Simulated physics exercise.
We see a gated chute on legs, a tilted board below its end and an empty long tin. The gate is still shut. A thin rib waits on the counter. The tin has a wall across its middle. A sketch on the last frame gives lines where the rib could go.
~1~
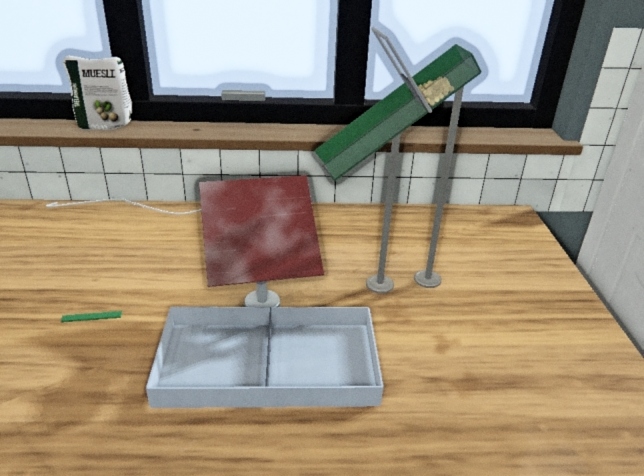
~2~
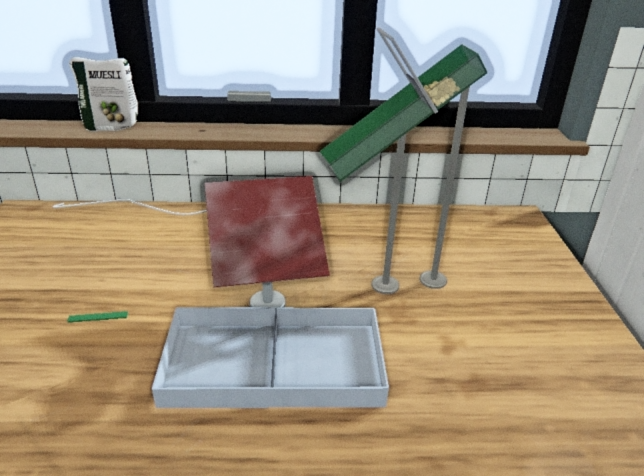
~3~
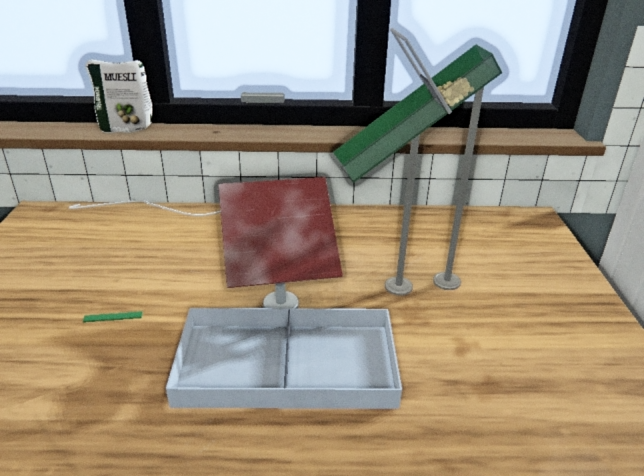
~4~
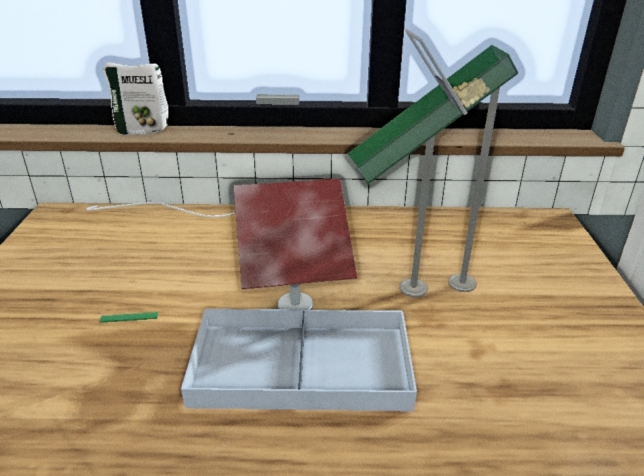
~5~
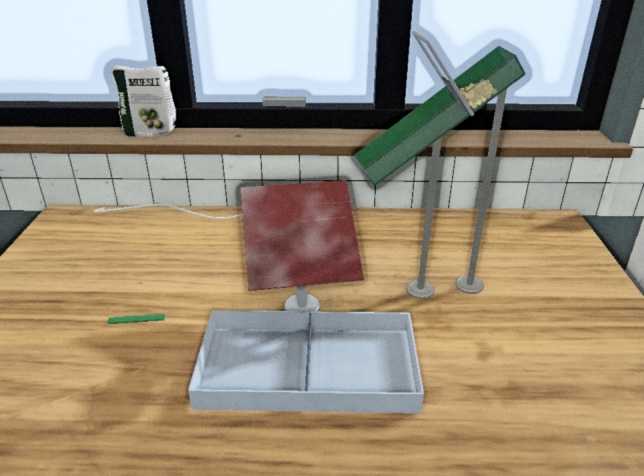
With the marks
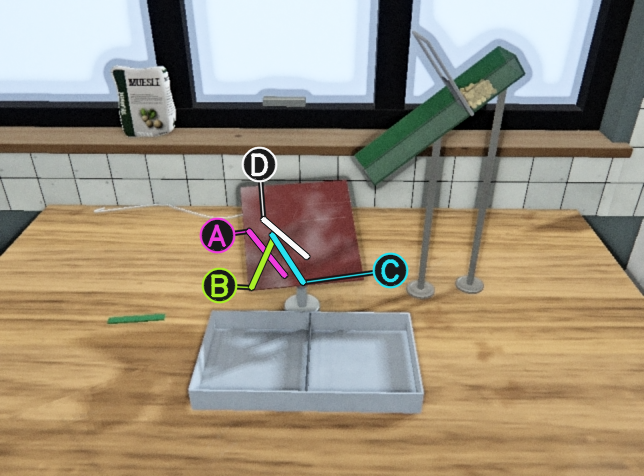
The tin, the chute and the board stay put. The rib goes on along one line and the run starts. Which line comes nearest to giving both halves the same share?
The best line is A.
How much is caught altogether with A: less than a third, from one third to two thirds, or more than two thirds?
Line A gives more than two thirds.
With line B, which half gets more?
The left half.
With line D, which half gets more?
More lands on the right.
On the marked copy, line A from (249, 231) to (284, 275); line B from (274, 235) to (251, 287); line C from (272, 234) to (303, 282); line D from (263, 219) to (306, 256).
With A, of what is caught, about two thirds in the left half, about a third in the right.
With B, of what is caught, most in the left half, a small part in the right.
With C, of what is caught, a small part in the left half, most in the right.
With D, of what is caught, about a quarter in the left half, most in the right.
